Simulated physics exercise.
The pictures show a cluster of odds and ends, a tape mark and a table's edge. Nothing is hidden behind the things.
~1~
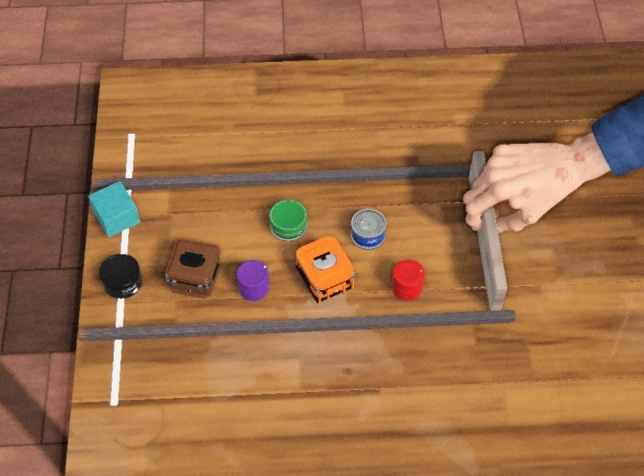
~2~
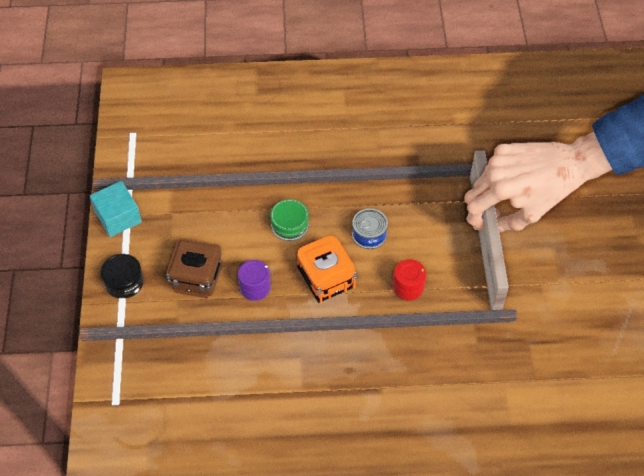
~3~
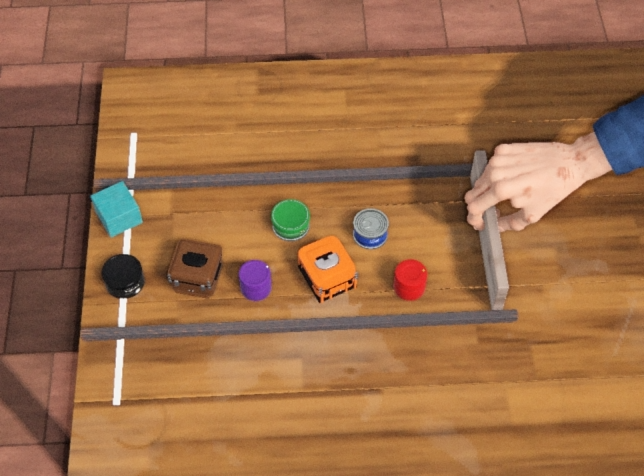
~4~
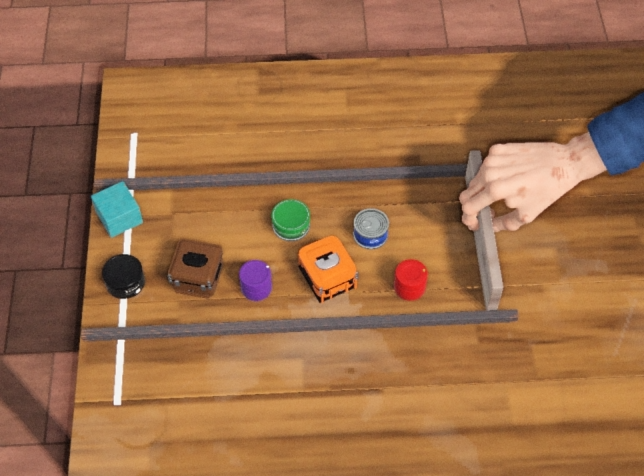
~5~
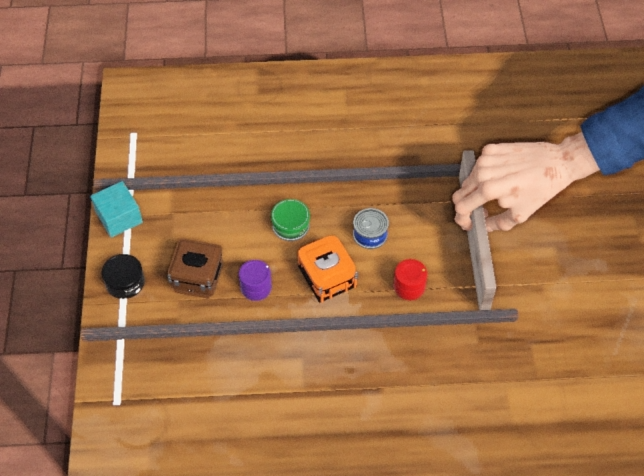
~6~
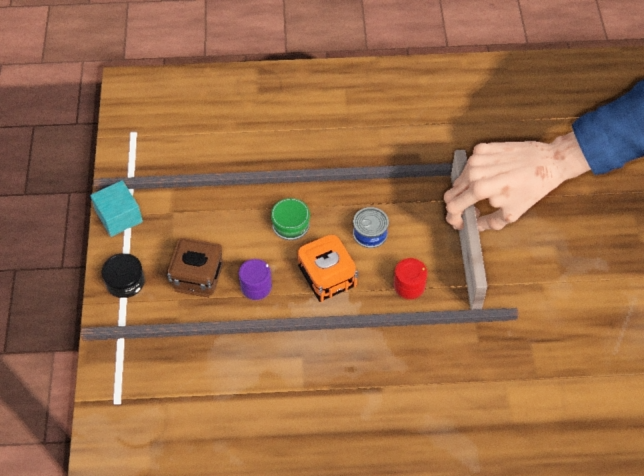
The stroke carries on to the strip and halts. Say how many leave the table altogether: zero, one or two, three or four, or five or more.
In the end the number that fall off is three or four.
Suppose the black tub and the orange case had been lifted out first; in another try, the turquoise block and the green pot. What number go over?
It would be 2 and 3.
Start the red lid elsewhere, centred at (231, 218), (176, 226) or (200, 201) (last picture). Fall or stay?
The red lid comes down; comes down; tumbles off.
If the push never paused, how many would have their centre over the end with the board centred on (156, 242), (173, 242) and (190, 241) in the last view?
In that order 3, 2 and 2.
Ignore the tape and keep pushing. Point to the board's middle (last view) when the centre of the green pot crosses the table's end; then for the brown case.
For the green pot at (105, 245), for the brown case at (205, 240).
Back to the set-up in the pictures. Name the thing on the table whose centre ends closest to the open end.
The orange case ends nearest.
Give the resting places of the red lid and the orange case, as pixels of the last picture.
The red lid at (105, 302), the orange case at (88, 272).
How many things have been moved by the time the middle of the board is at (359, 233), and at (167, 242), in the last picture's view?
3 and 8.
A little later, none off yet; turquoise block at rest near (117, 208); black tub at rest near (124, 276); brown case at rest near (197, 268).
Next, none off yet; turquoise block at rest near (117, 208); black tub shifted a little near (102, 277); brown case shifted about its own width near (144, 265).
Later still, two off so far; turquoise block at rest near (117, 208); black tub fallen; brown case on its side near (60, 290).
When it is over, the number that fall off is three or four; down, purple lid, brown case, black tub and turquoise block.
